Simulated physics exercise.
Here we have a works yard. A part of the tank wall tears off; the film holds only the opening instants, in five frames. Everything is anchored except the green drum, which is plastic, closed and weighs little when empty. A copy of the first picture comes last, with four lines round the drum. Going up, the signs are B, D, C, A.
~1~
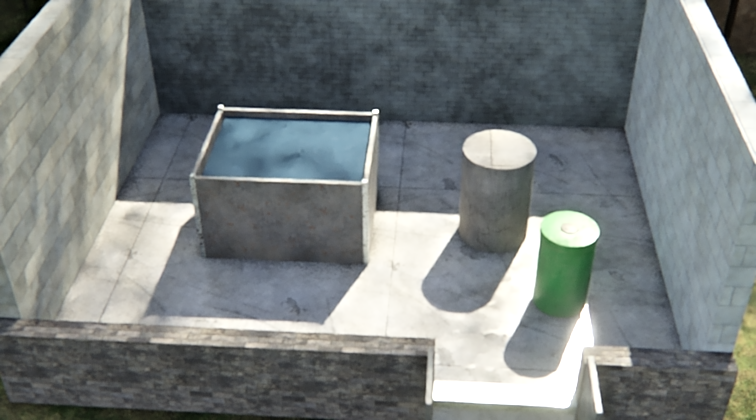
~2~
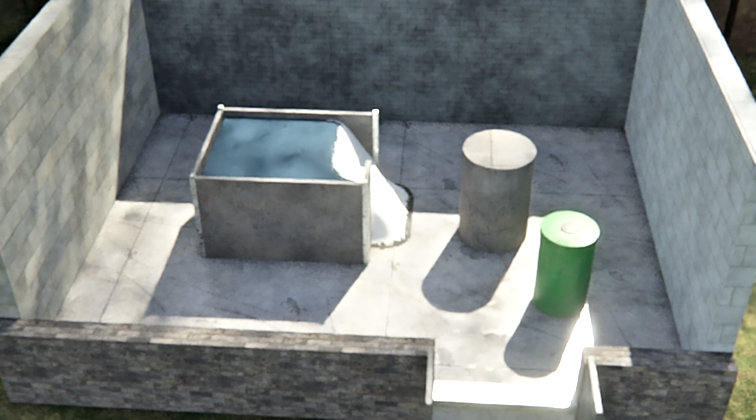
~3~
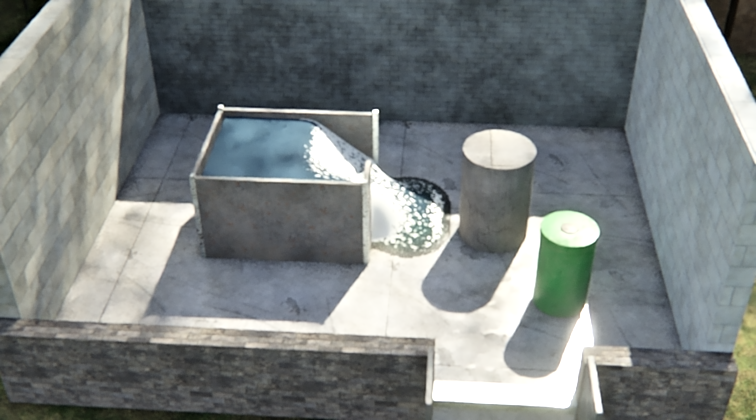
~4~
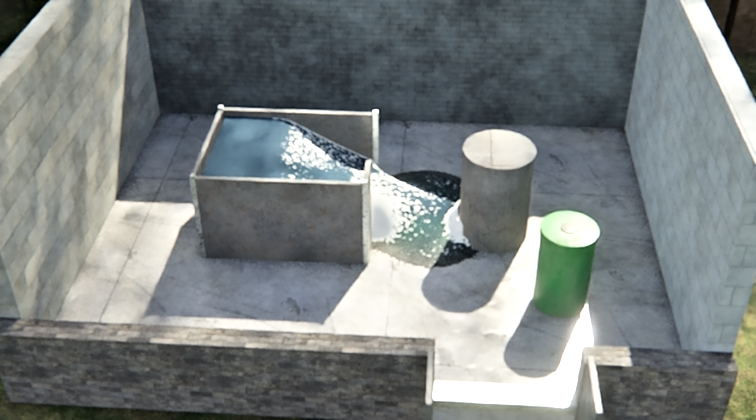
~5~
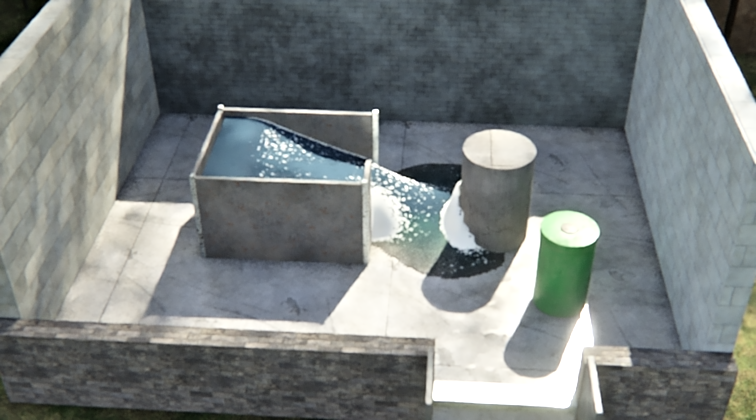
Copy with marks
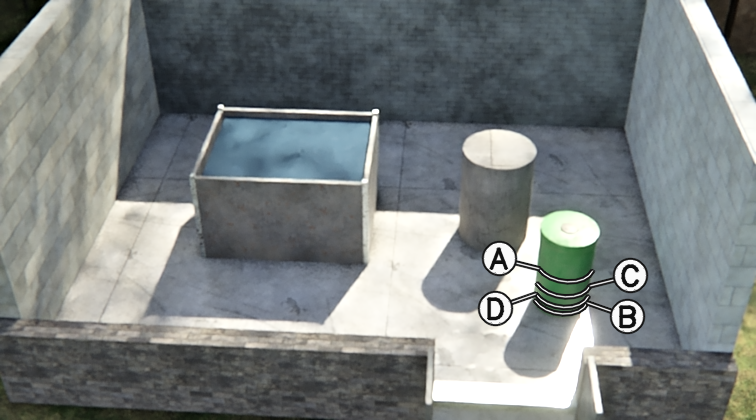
In a walled works yard, water burst from the right side of a full tank and spread foaming across the floor, reaching a grey cylinder while the green drum beside it stayed still.
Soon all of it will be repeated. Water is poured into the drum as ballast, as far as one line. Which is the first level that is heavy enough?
Level C.
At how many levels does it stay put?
Two of the four.
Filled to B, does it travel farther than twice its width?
Yes, clearly.
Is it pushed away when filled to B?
Yes, it does.
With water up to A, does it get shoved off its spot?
No, that is safe.
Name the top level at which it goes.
D it is.
On the marked copy, A at (567, 281); B at (562, 313); C at (565, 296); D at (563, 307); from the bottom up B, D, C, A.
With A, it does not move.
With B, it is pushed about 4 times its own width away.
With C, it does not move.
With D, it is pushed about twice its own width away.
